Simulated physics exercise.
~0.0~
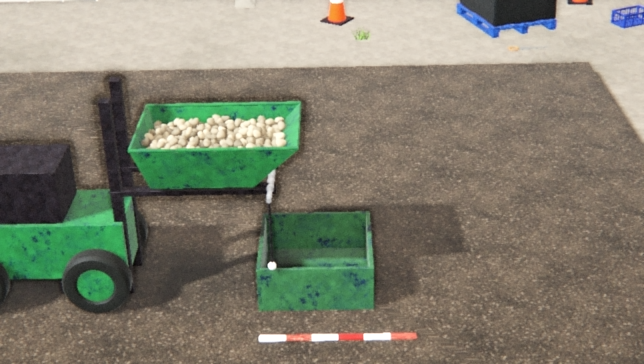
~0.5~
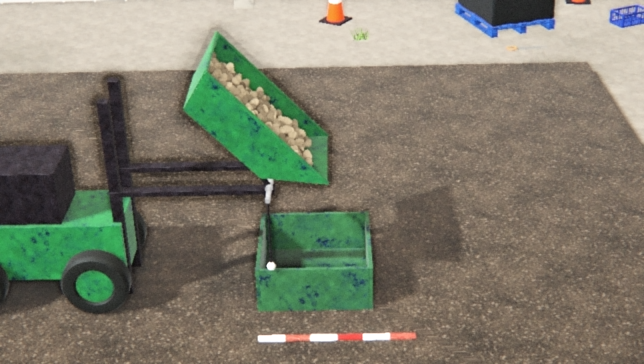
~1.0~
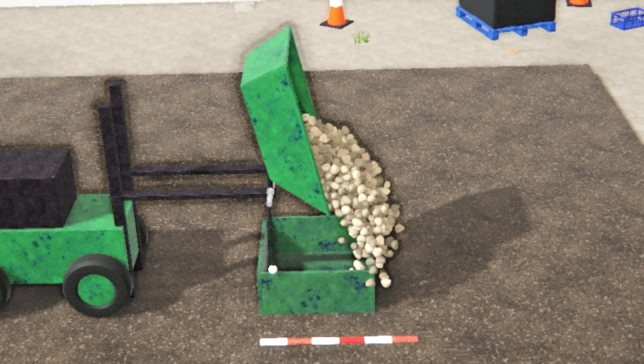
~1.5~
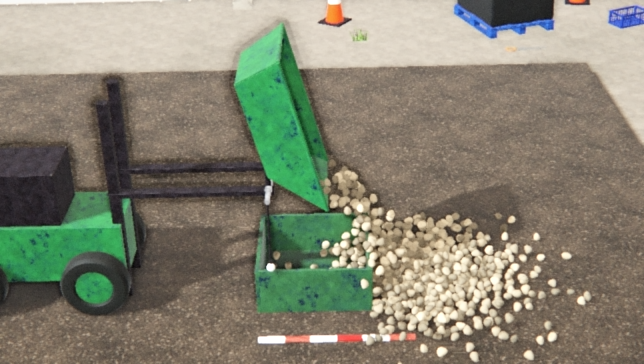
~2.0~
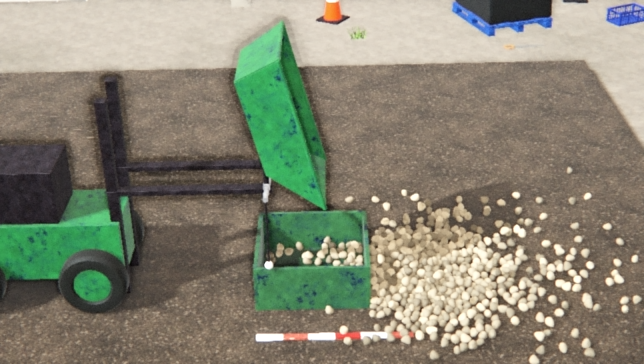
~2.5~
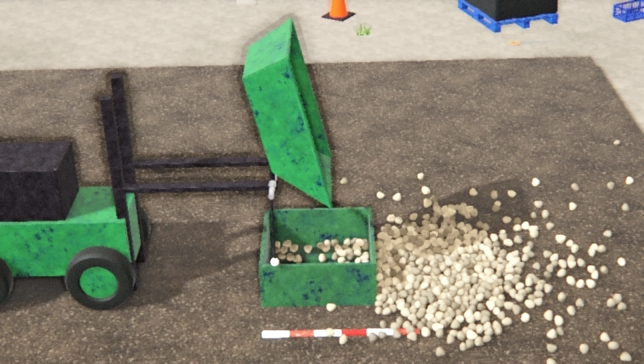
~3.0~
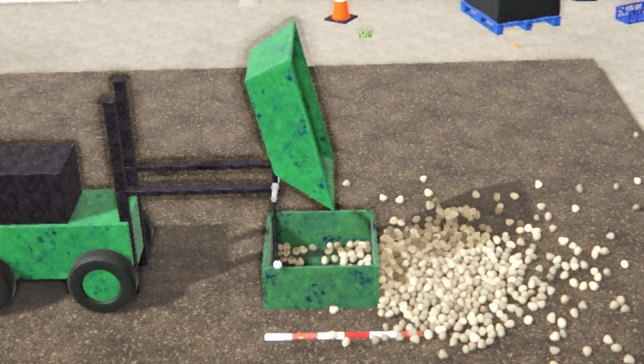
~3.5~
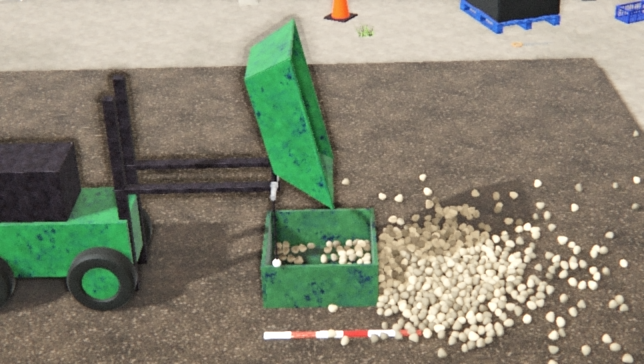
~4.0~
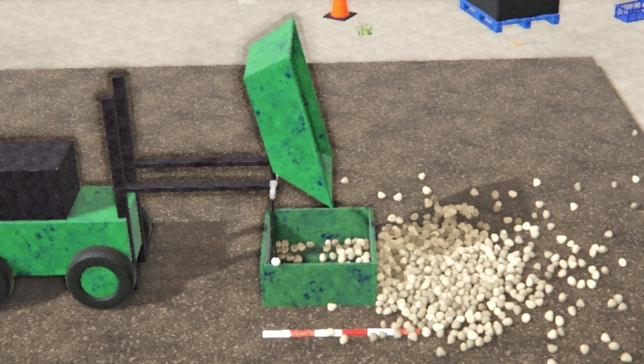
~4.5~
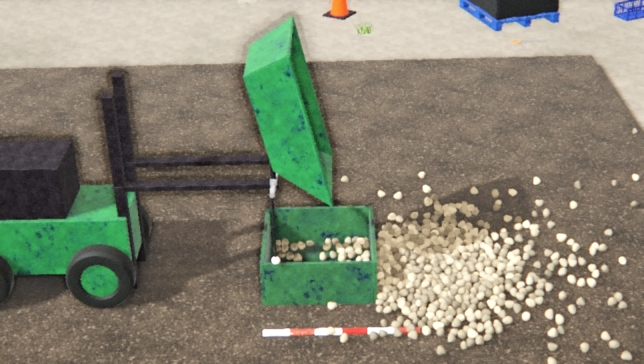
In the video, a green fork truck tips its raised green skip to the right until it stands steeply, pouring pale rounded stones over a green bin. Most land on the dark ground to the right and spread into a heap, while a few lie in the bin beneath the emptied skip.
